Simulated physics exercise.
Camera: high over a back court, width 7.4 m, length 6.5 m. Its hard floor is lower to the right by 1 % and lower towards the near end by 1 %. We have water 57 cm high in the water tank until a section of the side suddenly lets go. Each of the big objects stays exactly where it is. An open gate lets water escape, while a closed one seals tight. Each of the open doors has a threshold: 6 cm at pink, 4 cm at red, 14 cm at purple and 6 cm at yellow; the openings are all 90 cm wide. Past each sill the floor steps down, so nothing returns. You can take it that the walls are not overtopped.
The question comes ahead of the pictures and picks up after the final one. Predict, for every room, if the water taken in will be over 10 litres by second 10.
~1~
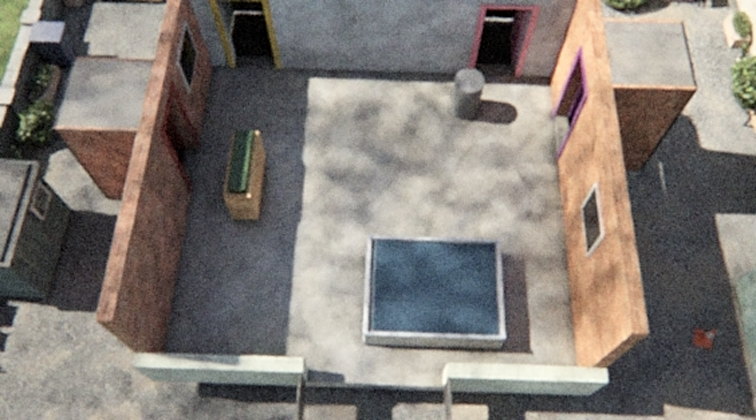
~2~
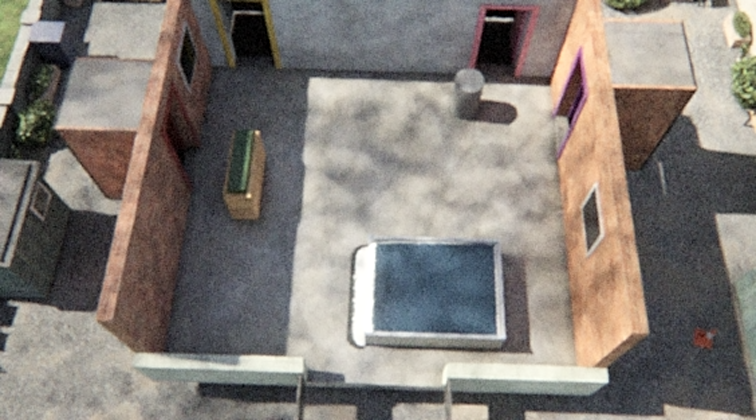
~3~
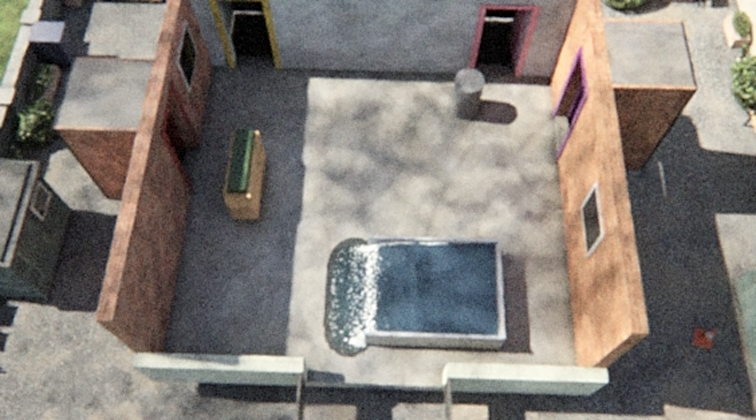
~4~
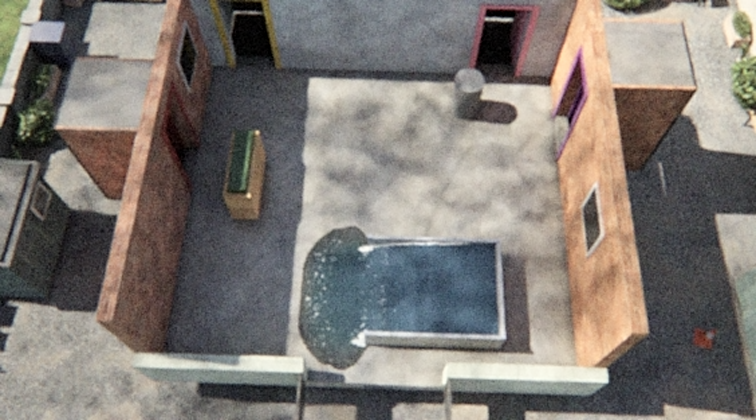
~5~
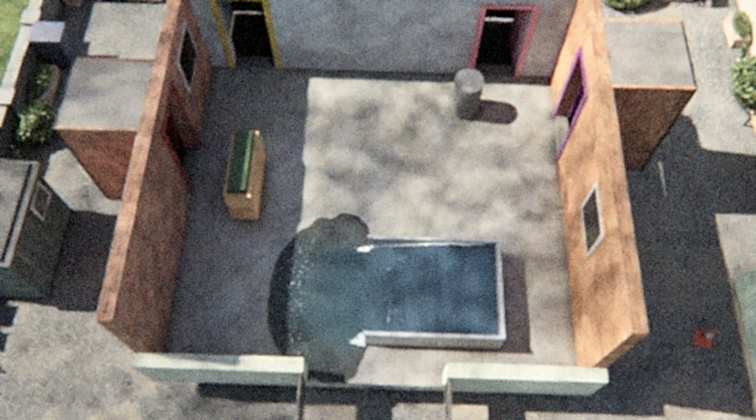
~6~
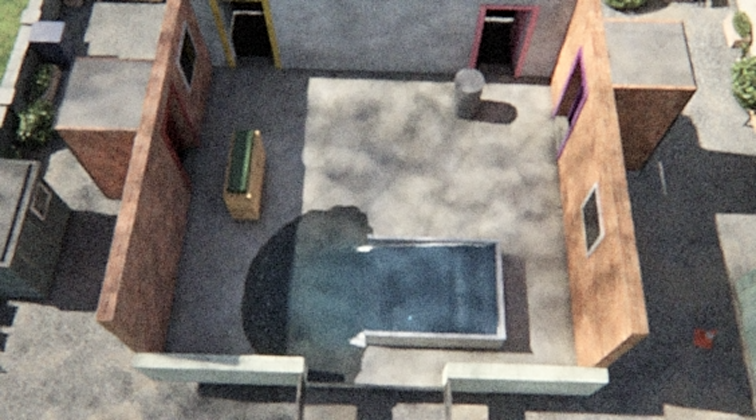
In the end the pink door never tops the limit; the red door tops the limit; the purple door never tops the limit; the yellow door tops the limit.
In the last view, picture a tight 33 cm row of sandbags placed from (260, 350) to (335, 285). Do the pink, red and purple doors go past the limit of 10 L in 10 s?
Door by door: Pink limit kept, red limit kept, purple limit kept.
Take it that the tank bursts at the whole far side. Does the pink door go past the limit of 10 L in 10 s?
So for pink: Yes.
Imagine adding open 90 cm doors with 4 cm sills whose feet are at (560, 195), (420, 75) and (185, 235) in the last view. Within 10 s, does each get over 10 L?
Well, the first is on the low side, the second is on the low side, and the third is on the high side.
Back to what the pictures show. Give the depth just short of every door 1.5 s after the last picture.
In cm: Pink 0, red 2, purple 0, yellow 0.
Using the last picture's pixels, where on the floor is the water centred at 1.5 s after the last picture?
Close to (324, 293) in the last picture.
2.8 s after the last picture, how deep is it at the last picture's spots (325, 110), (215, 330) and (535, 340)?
Spot by spot: Some 2, 22, then 0 cm.
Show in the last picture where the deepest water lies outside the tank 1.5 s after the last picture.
In the last picture, around (184, 353).
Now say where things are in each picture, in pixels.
The water tank at (434, 287) is whole and still, 57 cm deep, in the first frame.
Water pours out at (370, 292) and has run 0.9 m, to (356, 343); typically 8 cm deep outside, 57 cm at the water tank's back, in the second frame.
Water pours out at (370, 293) and has run 1.1 m, to (339, 349); typically 10 cm deep outside, 57 cm at the water tank's back, in the third frame.
The front is at (309, 344), 1.4 m from the gap at (370, 293); 2.5 m2 of floor is under water; 57 cm left at the back of the water tank, in the fourth frame.
The front is at (272, 317), 1.8 m from the gap at (370, 293); 4.2 m2 of floor is under water; 57 cm left at the back of the water tank, in the fifth frame.
Water pours out at (370, 293) and has run 2.3 m, to (246, 313); typically 5 cm deep outside, 54 cm at the water tank's back, in the sixth frame.
Then, 0.7 s after the last picture water covers 25 % of the floor and is deepest (24 cm) near (358, 311); pink door not reached, red door not reached, purple door not reached, yellow door not reached.
Then, 1.5 s after the last picture water covers 30 % of the floor and is deepest (38 cm) near (184, 353); pink door not reached, red door 2 cm at the sill, 0 L in, purple door not reached, yellow door not reached.
Then, 2.8 s after the last picture water covers 40 % of the floor and is deepest (26 cm) near (246, 345); pink door not reached, red door 7 cm at the sill, 1 L in, purple door not reached, yellow door not reached.
Then, 5.3 s after the last picture water covers 60 % of the floor and is deepest (13 cm) near (358, 311); pink door not reached, red door 6 cm at the sill, 14 L in, purple door not reached, yellow door 12 cm at the sill, 37 L in.
Then, 9.3 s after the last picture water covers 90 % of the floor and is deepest (10 cm) near (549, 157); pink door 4 cm at the sill, 0 L in, red door 3 cm at the sill, 21 L in, purple door 9 cm at the sill, 0 L in, yellow door 3 cm at the sill, 55 L in.
